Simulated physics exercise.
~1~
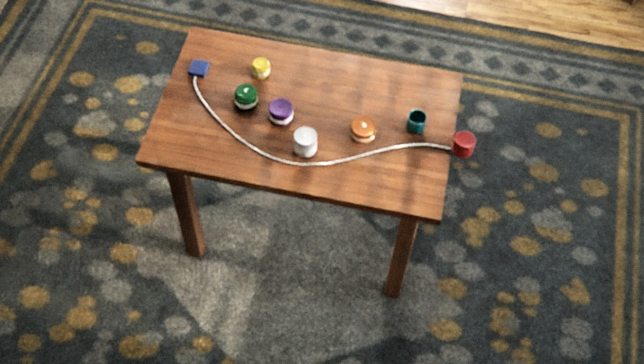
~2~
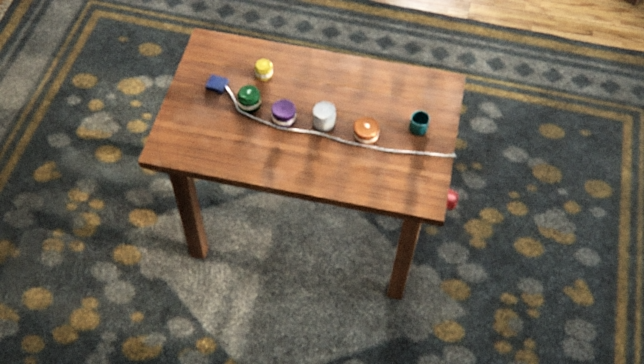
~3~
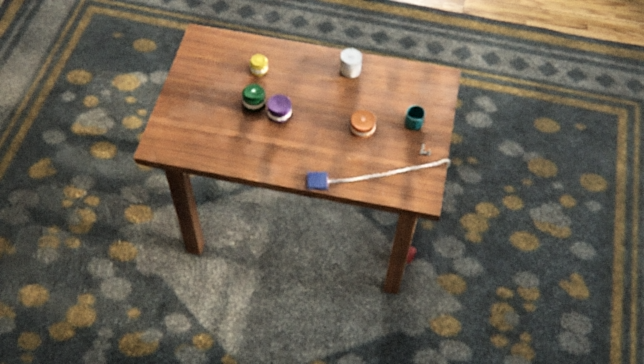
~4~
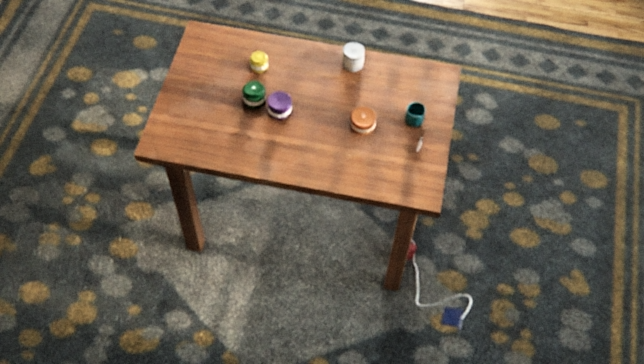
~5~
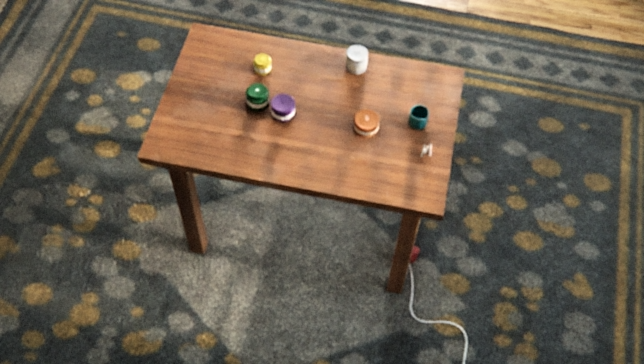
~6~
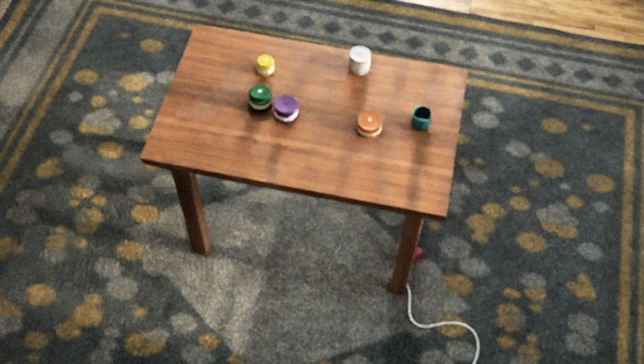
On a wooden table set on a patterned rug, a red object dropped off the right edge, and its white cord swept the white canister toward the back and dragged a blue block over too, while the other small containers stayed nearly still.
